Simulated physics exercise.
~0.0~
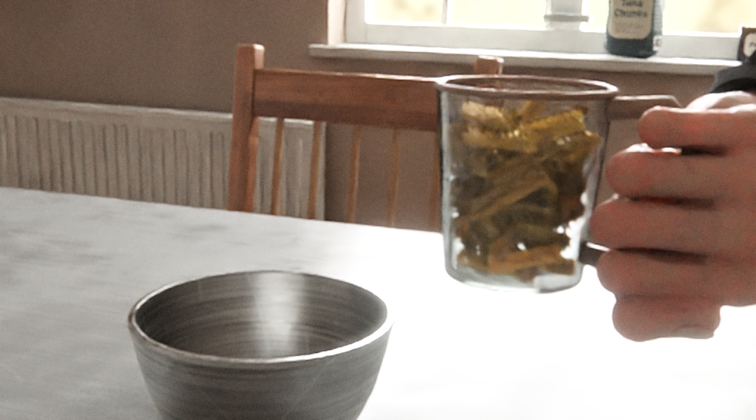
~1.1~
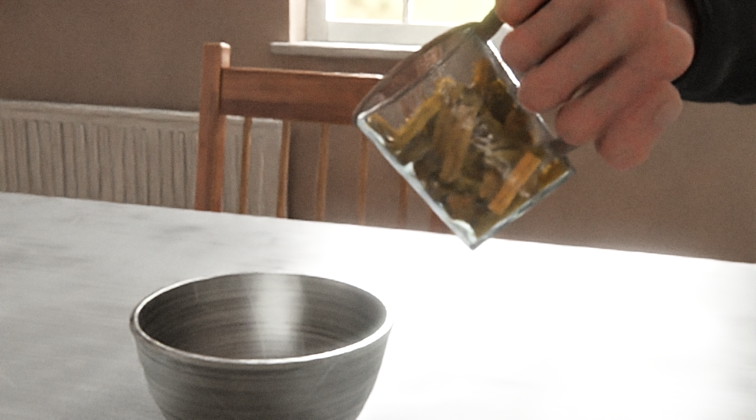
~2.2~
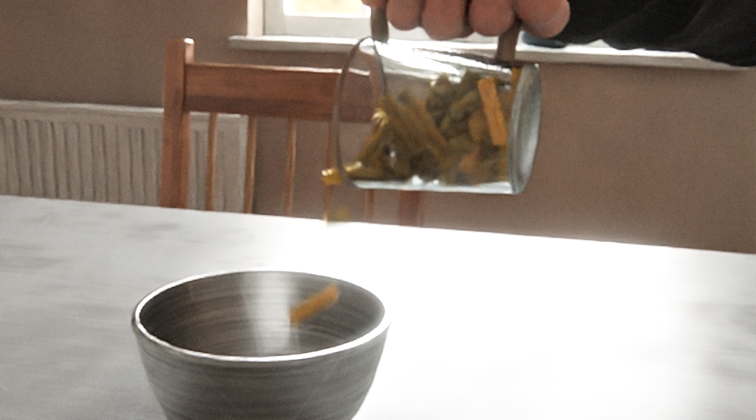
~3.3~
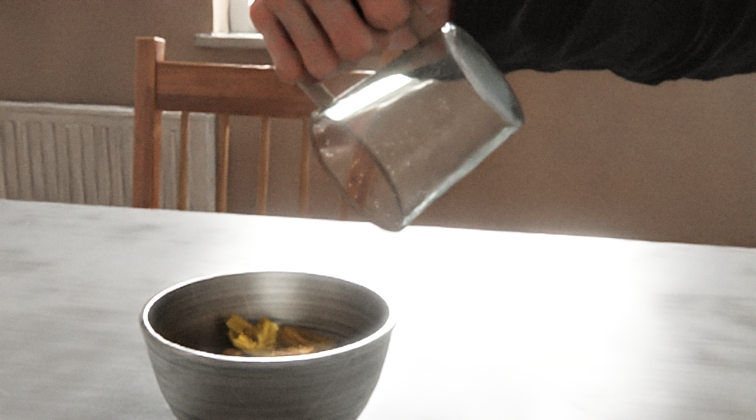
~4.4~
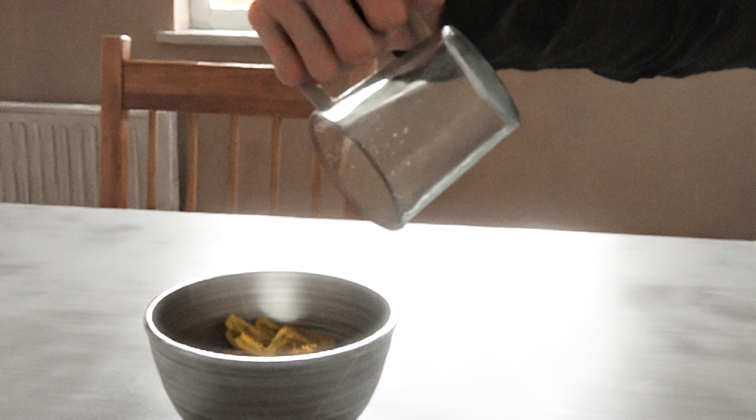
A hand lifted a clear glass cup of dry yellowish pasta on the right, moved it left over a grey bowl on a table and tipped it until the pieces tumbled out, ending with the cup held empty above the pasta in the bowl.
